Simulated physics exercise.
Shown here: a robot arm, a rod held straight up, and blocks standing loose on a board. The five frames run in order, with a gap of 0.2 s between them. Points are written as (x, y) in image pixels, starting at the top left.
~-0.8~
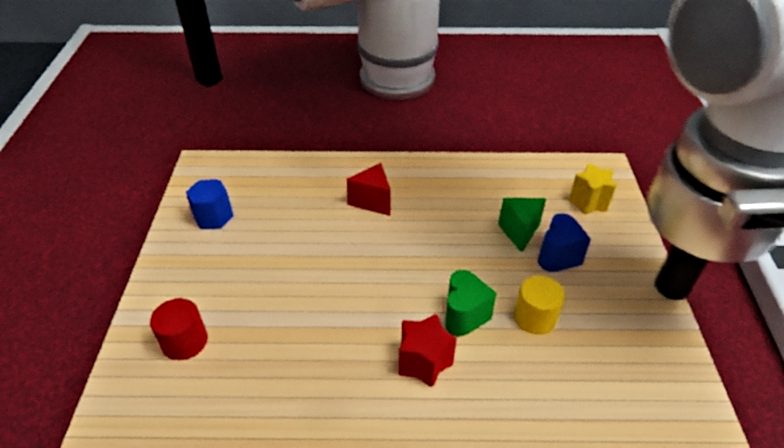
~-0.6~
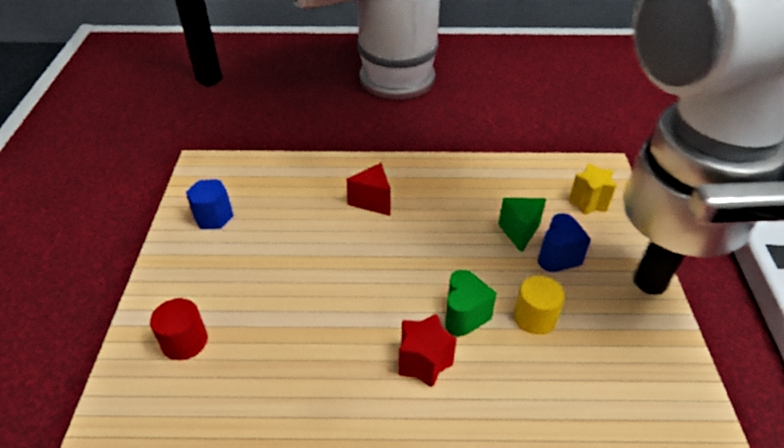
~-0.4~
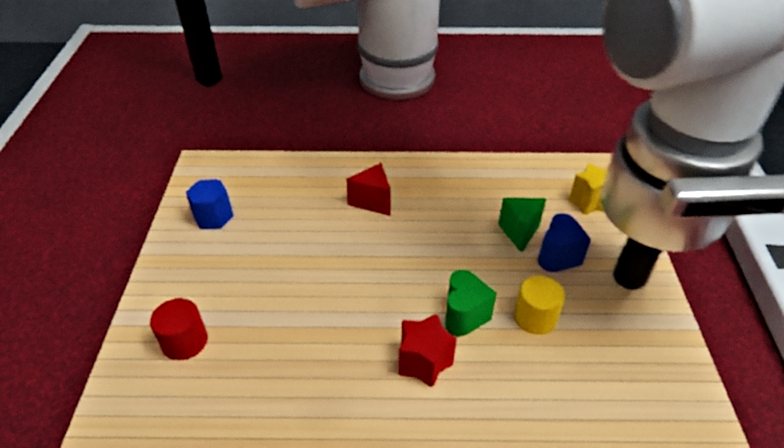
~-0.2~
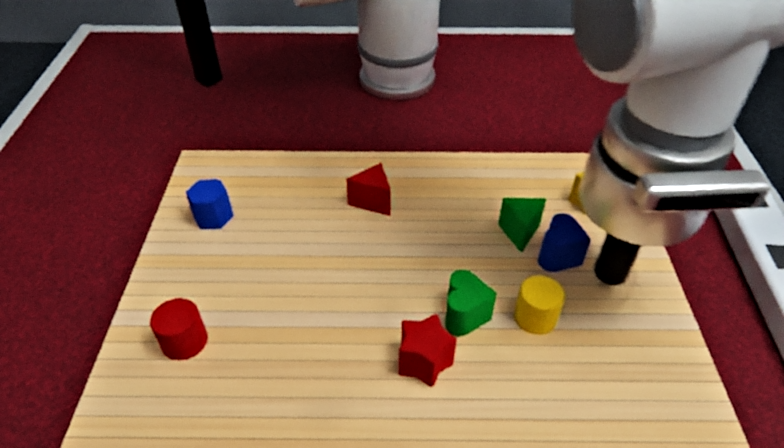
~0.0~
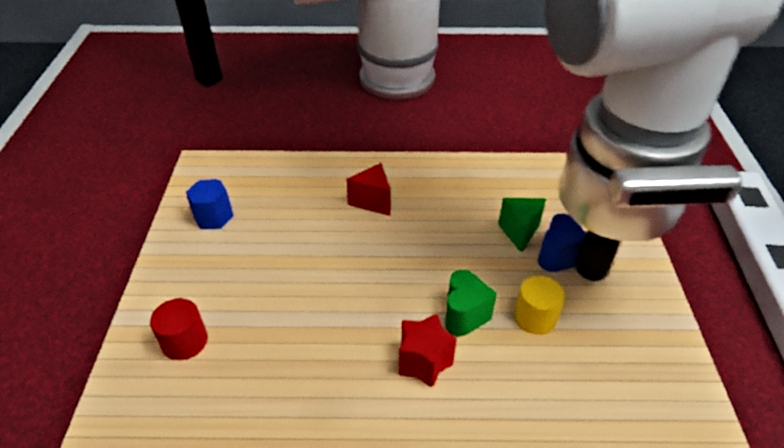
A robot arm holding a short black rod upright works at the right side of a light wooden board on a dark red surface, seen from above at an angle. Loose red, blue, green and yellow blocks stand across the board, including a blue heart, a green three-sided block and a yellow cylinder near the rod. The rod slides steadily left toward the blue heart, while the blocks and camera stay still.
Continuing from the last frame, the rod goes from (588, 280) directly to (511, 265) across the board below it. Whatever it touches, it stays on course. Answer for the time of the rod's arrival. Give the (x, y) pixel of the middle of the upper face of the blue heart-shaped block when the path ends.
I predict (550, 220).
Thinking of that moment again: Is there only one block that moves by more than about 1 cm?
Short answer: Yes.
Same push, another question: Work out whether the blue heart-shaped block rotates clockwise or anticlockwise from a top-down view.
It spins with the clock.
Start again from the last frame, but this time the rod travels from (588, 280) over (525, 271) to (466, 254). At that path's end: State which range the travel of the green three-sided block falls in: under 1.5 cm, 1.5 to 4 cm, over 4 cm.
Verdict: Less than 1.5 cm.
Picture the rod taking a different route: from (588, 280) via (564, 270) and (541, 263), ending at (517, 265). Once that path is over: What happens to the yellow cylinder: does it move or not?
If the rod follows that path, the yellow cylinder stays in its place.
What follows on the original path. Halfway along, rod (550, 263); blue heart-shaped block (552, 221), turned 20° clockwise.
At the end, rod (513, 255); green three-sided block (523, 204); yellow cylinder not moved; blue heart-shaped block (550, 220), turned 25° clockwise.
